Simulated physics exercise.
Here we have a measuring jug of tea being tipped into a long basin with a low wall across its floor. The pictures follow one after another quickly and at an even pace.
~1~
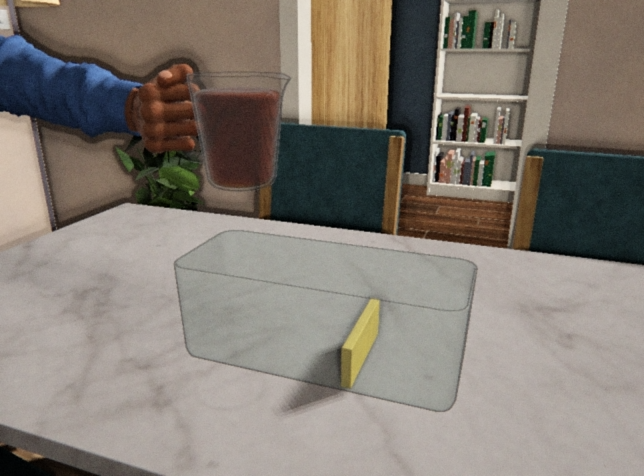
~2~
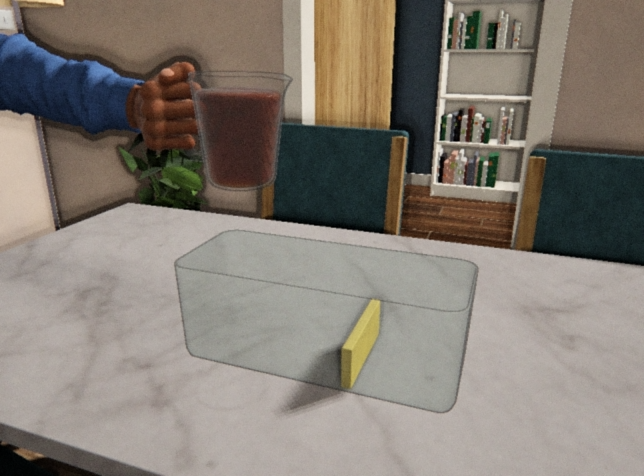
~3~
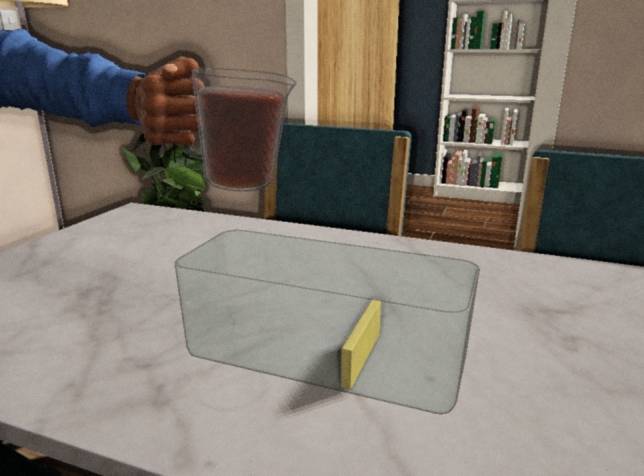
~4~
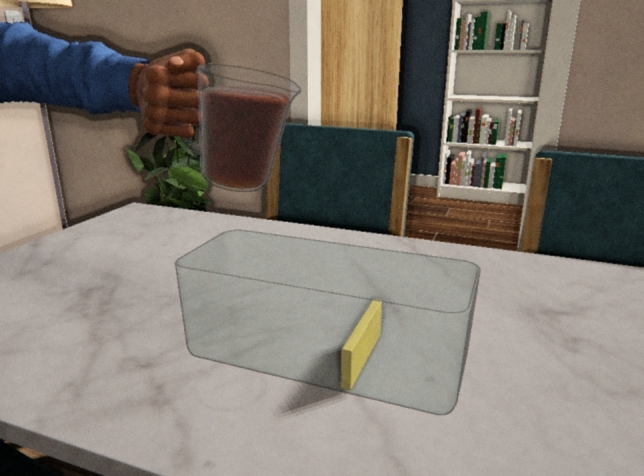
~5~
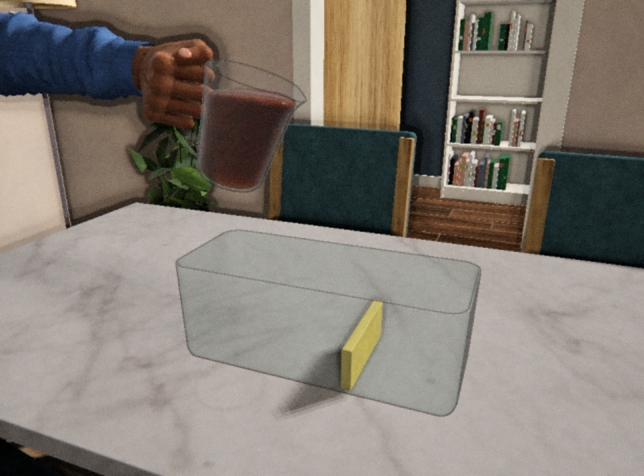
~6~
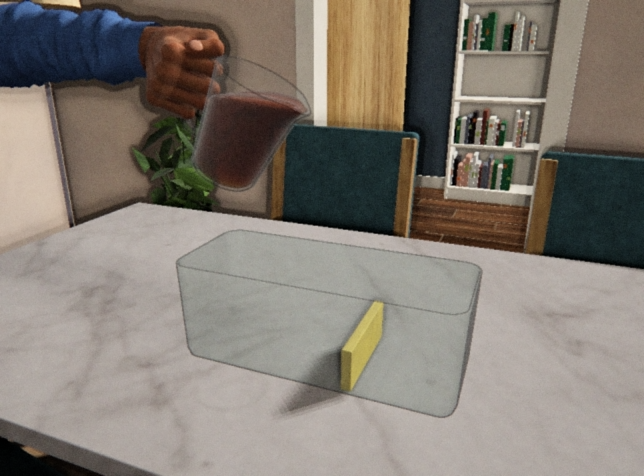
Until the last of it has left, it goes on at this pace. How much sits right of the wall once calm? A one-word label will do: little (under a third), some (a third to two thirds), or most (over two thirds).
Some.
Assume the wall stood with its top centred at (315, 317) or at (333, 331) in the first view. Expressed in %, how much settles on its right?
It would come to roughly 95 per cent the first time and roughly 90 per cent the second.
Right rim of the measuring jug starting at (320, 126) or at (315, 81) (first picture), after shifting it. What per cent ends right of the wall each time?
In order, roughly 90 percent and 95 percent.
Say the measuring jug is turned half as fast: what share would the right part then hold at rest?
Something like 55 in a hundred.
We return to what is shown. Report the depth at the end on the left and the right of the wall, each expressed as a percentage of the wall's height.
Left: About 20; right: About 40.
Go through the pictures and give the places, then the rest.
In the first frame, it leans 0°; its right rim is at (289, 77); the tea meets the walls at (203, 90) and (279, 93); the long basin's rim runs from (200, 247) to (473, 287); the wall's top is at (362, 323).
In the second frame, it leans 1°; its right rim is at (291, 79); the tea meets the walls at (204, 90) and (281, 94).
In the third frame, it leans 5°; its right rim is at (294, 83); the tea meets the walls at (208, 88) and (284, 95).
In the fourth frame, it leans 11°; its right rim is at (300, 90); the tea meets the walls at (211, 89) and (289, 97).
In the fifth frame, it leans 19°; its right rim is at (305, 101); the tea meets the walls at (216, 93) and (296, 100).
In the sixth frame, it leans 29°; its right rim is at (309, 114); the tea meets the walls at (216, 103) and (308, 105).
A moment on, the measuring jug is tipped on its side and 64 per cent is still to pour, 4 is left of the wall and 6 right of it.
Next, the measuring jug is tipped on its side and 24 per cent is still to pour, 27 is left of the wall and 27 right of it.
Then the measuring jug is tipped on its side and 6 per cent is still to pour, 39 is left of the wall and 48 right of it.
Later the measuring jug is tipped on its side and 1 per cent is still to pour, 48 is left of the wall and 49 right of it.
In the end 50 per cent lies left of the wall, 49 right of it and 1 outside.
